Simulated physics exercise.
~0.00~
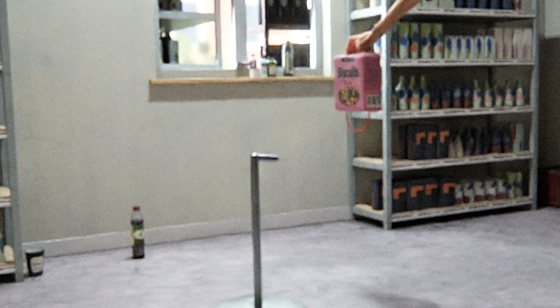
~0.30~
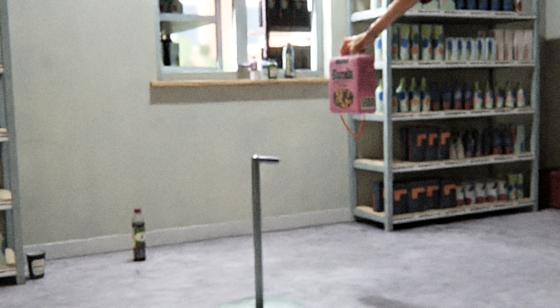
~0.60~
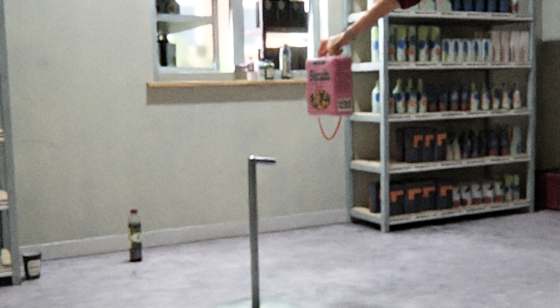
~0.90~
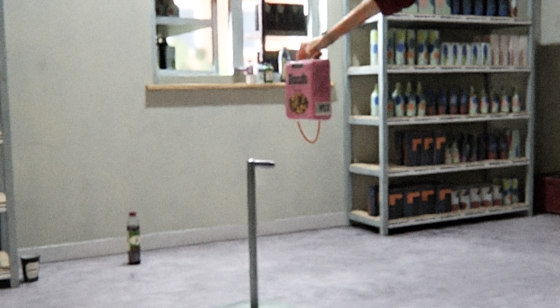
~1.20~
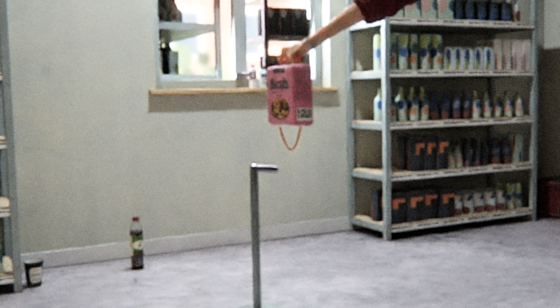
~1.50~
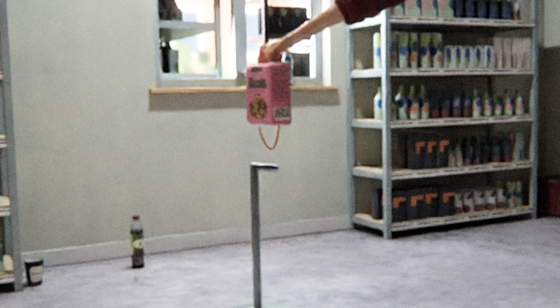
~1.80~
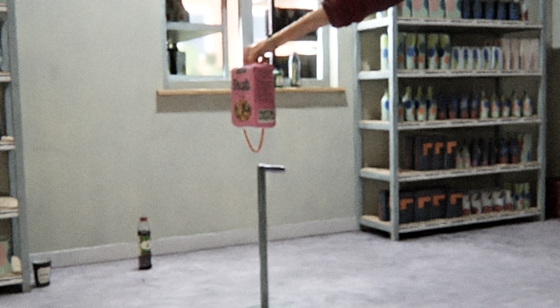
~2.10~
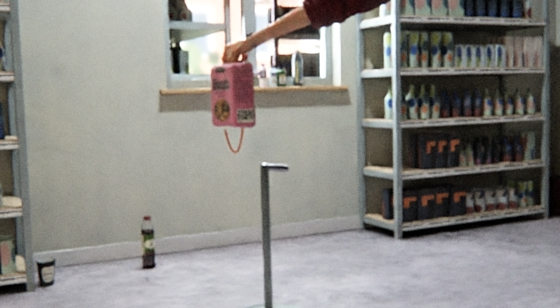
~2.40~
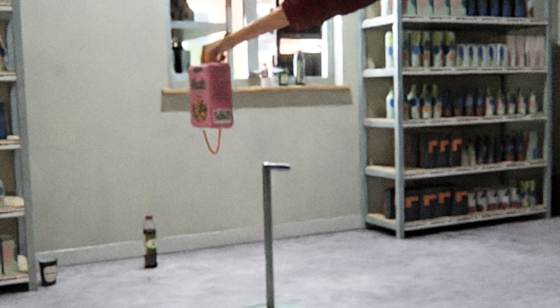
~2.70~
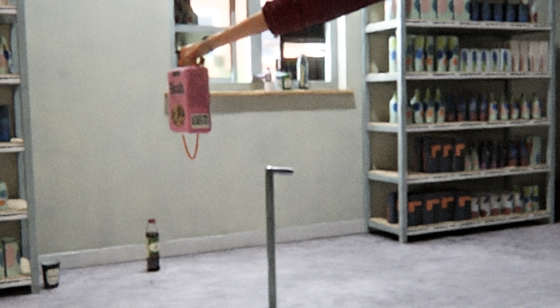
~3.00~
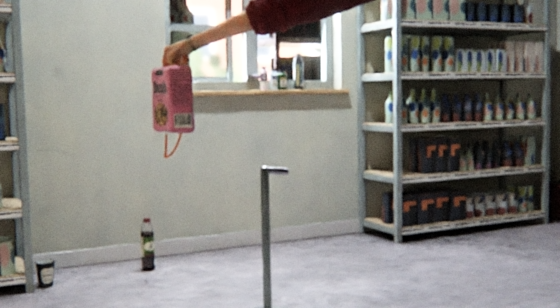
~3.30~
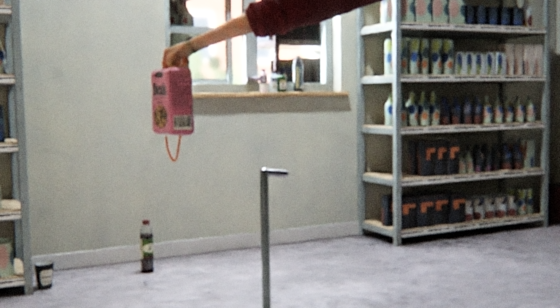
Arm in a dark red sleeve carrying a pink bag with a dangling loop leftward over a metal post, passing clear of it.
